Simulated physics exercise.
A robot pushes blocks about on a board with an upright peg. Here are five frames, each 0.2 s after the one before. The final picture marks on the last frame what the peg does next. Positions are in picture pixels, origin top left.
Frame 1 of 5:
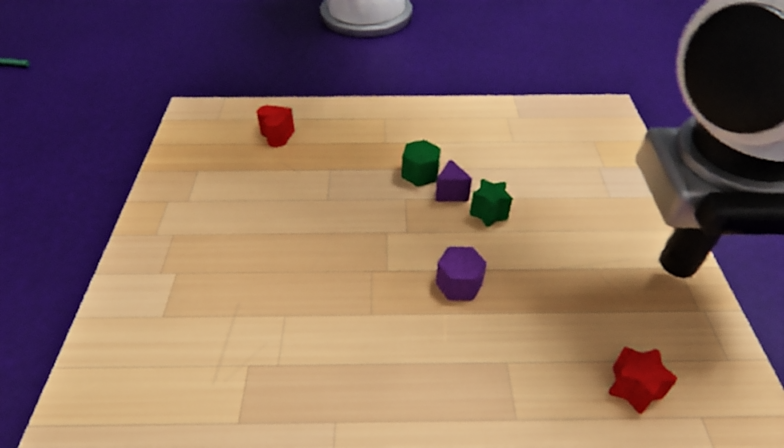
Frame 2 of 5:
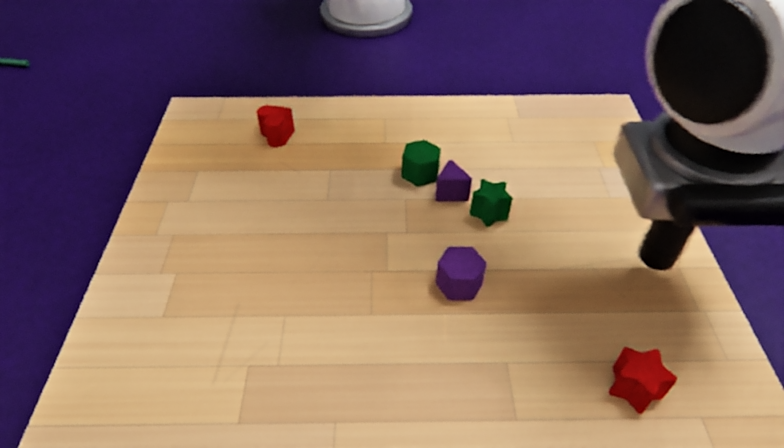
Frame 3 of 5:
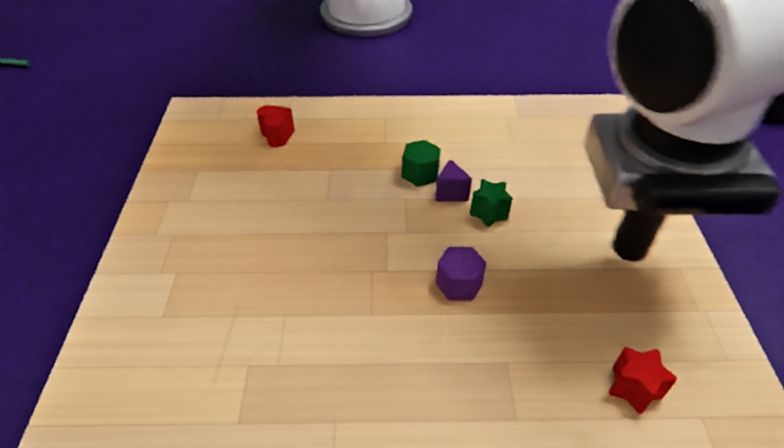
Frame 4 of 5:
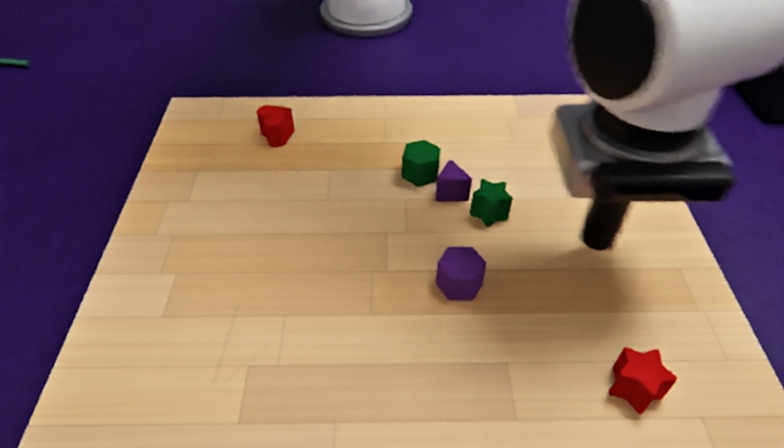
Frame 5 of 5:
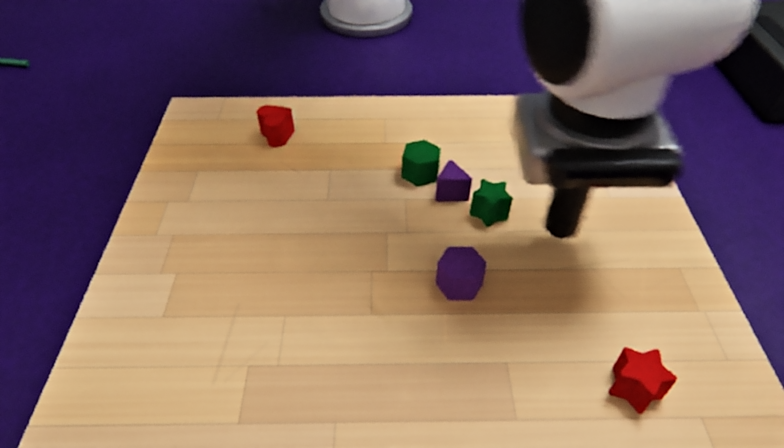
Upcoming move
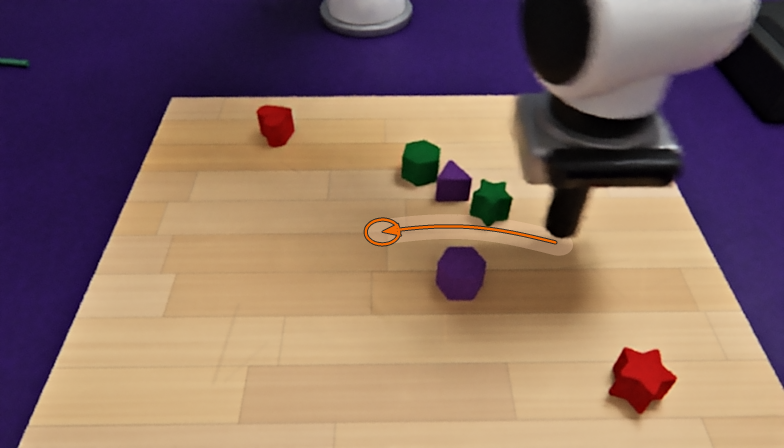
On a pale wooden board scattered with red, green and purple blocks, a robot arm moved its dark peg steadily left and slightly up from the right side, while all the blocks stayed still.
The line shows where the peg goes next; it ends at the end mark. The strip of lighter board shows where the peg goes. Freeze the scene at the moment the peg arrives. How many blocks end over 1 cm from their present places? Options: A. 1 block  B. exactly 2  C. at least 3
(A)
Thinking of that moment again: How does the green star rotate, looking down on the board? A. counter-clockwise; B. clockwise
The answer is B.
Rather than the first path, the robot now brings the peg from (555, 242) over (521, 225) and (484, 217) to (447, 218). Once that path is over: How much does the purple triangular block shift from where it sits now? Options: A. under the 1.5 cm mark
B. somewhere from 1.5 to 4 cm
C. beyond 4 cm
B - somewhere from 1.5 to 4 cm.
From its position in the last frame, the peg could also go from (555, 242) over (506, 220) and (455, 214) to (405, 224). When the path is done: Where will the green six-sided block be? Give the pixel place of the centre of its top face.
Located at (399, 139).
Drawn move, from (555, 242) via (468, 227), ending at (382, 232).
On the path given first. One third of the way, peg (499, 214); green star (487, 187).
Two thirds of the way, peg (440, 211); purple triangular block (452, 168), turned 15° anticlockwise; green star (477, 184), turned 45° clockwise.
At the end, peg (382, 216); purple triangular block (452, 168), turned 15° anticlockwise; purple six-sided block still; green star (477, 184), turned 45° clockwise.
